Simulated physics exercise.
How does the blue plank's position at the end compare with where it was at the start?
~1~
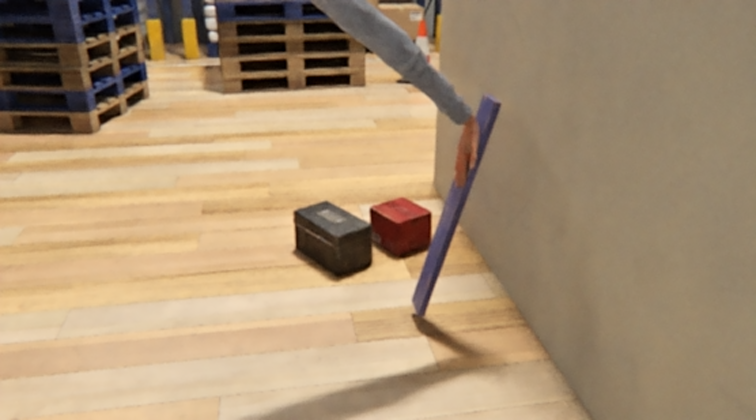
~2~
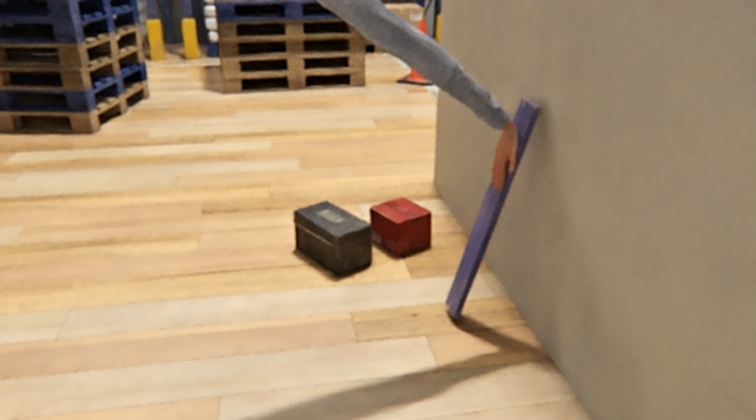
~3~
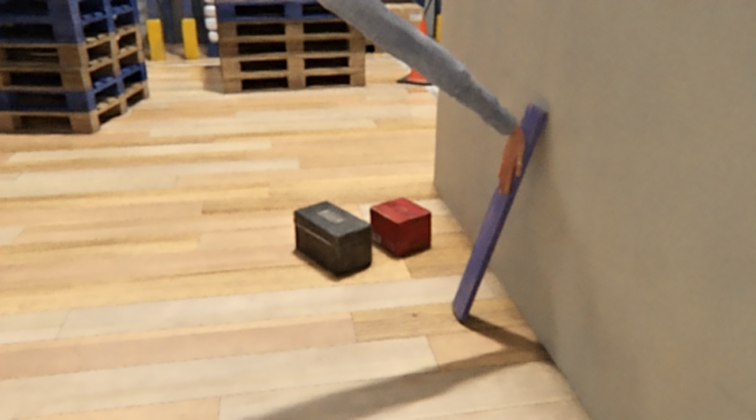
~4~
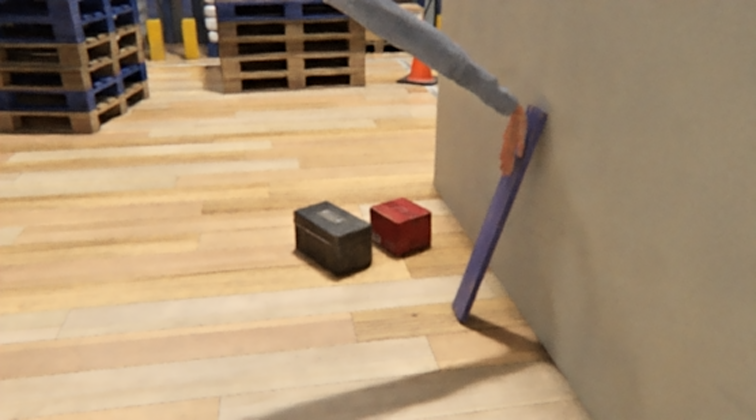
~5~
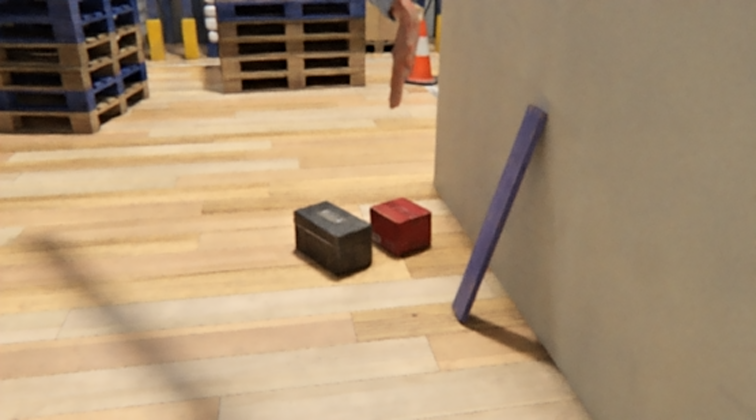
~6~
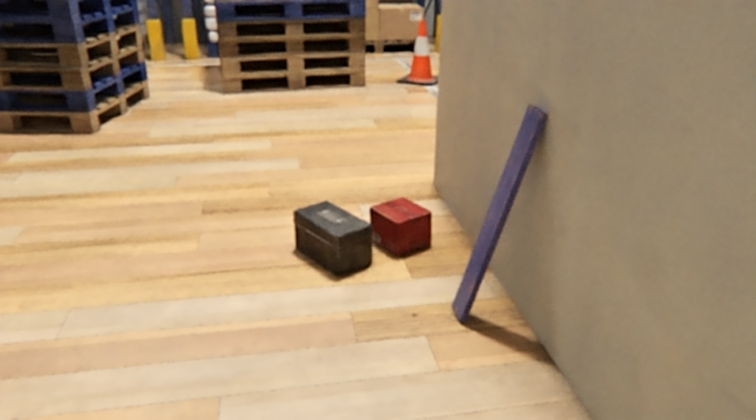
At the end the blue plank is a little farther to the right, leaning against the wall on its own, while at the start it was more to the left with a hand holding it.
